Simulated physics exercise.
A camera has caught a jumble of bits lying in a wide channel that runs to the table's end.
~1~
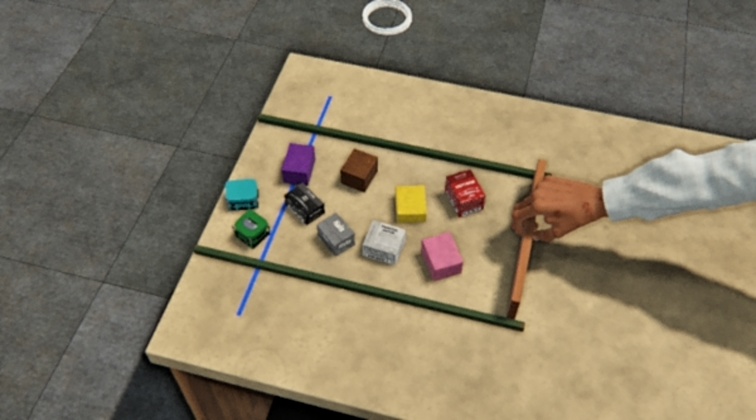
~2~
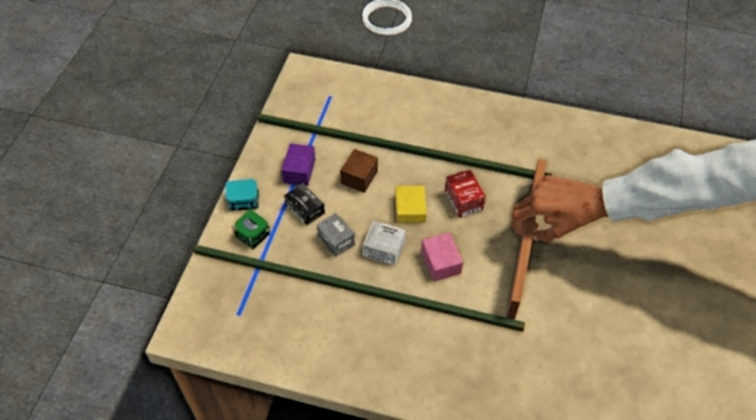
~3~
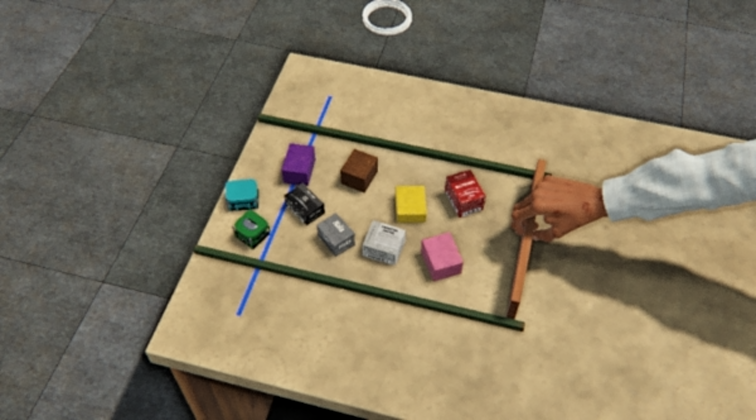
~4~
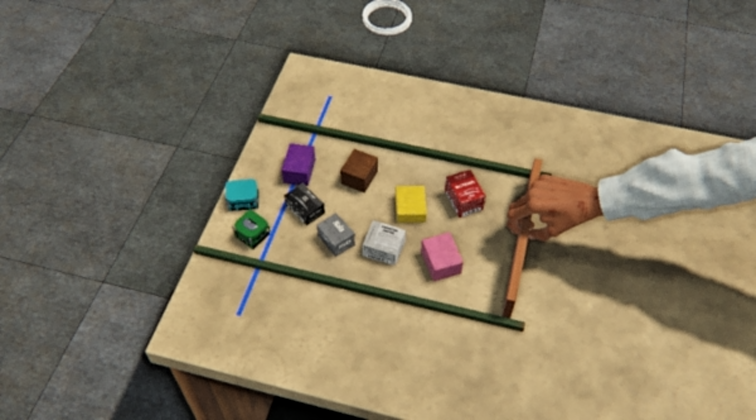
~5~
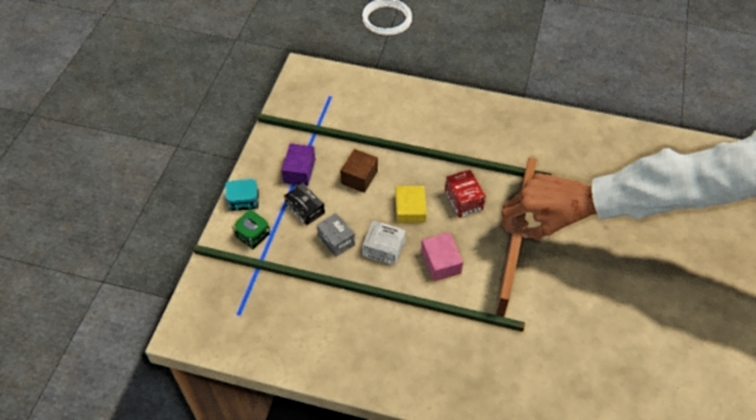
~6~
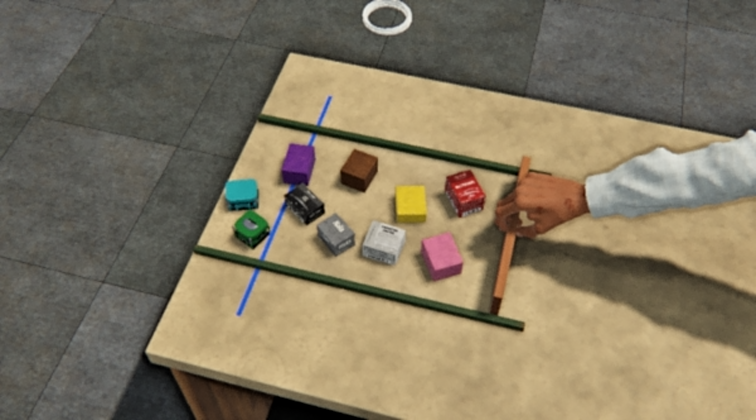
A hand slides a wooden board slightly left toward colored blocks that stay still.
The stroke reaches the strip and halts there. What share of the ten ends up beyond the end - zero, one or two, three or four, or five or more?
I predict the table will shed three or four pieces.
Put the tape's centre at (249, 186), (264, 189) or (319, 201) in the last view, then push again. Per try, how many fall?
In that order 7, 7 and 1.
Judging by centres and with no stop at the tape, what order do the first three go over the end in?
Green case, grey box, purple block.
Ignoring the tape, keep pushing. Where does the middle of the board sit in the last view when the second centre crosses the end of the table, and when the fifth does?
It sits near (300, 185), and then near (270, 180).
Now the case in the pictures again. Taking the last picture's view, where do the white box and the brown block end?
White box at about (228, 218), brown block at about (266, 145).
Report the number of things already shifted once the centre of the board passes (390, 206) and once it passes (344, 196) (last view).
That gives 7 for the first and 9 for the second.
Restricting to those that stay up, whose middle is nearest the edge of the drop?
It is the turquoise case.
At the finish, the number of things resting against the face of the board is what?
3 in contact.
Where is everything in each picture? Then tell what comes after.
The first frame shows turquoise case (243, 195); green case (252, 230); purple block (299, 164); board (527, 236); tape (289, 195).
The second frame shows green case (252, 230); board (527, 236).
The third frame shows purple block (299, 164); white box (384, 243).
The fourth frame shows turquoise case (243, 195); brown block (359, 171).
The fifth frame shows green case (252, 230); yellow block (411, 204).
The sixth frame shows turquoise case (243, 195); green case (252, 230); purple block (299, 164); board (511, 233); tape (289, 195).
Early on, none off yet; turquoise case at rest near (243, 195); green case at rest near (252, 230); purple block at rest near (299, 164).
Finally, the number that fall off is three or four; lost, grey box, purple block and green case.
